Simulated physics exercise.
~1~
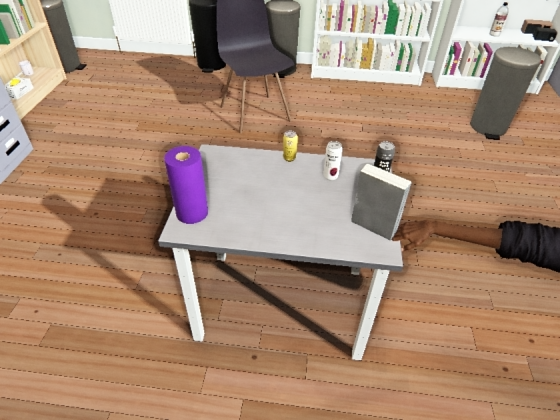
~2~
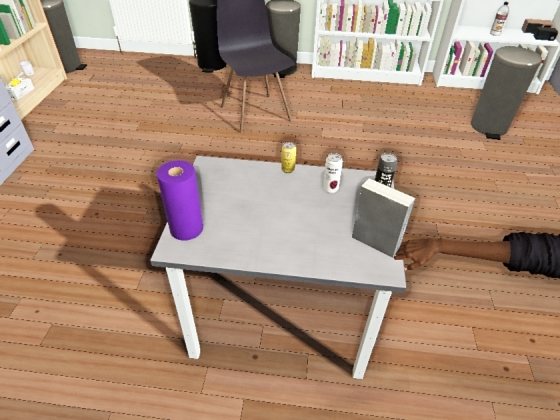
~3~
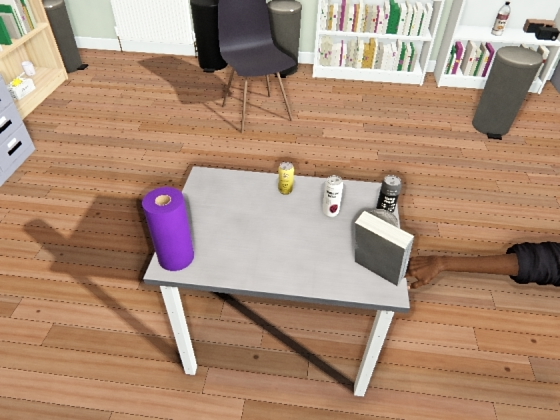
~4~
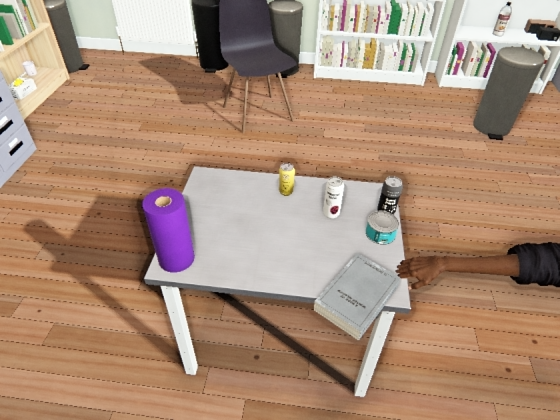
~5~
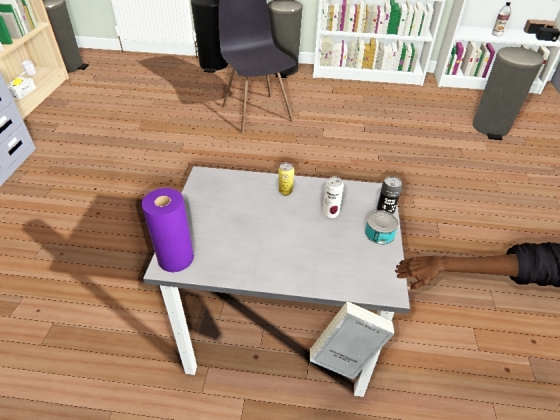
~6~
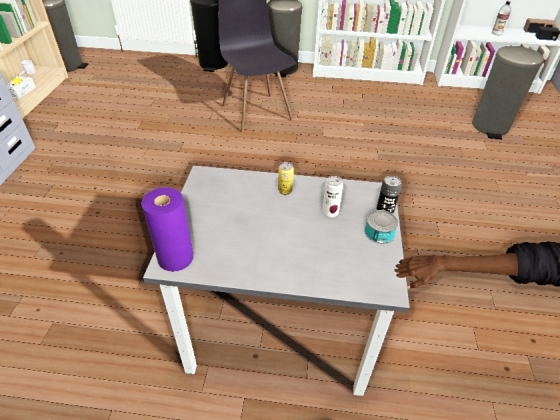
A grey book stands near the right edge of a small grey table, seen from above in a room with a wooden floor, shelves and a dark chair behind. A purple roll stands at the left, with yellow, white and black cans along the back, while a hand reaches in from the right. The table shifts towards the viewer, carrying everything with it, and the book begins to lean. The book falls flat over the front edge, revealing a turquoise tub behind it. It then tumbles off and drops out of sight, while the roll, tub and cans stay upright on the table.
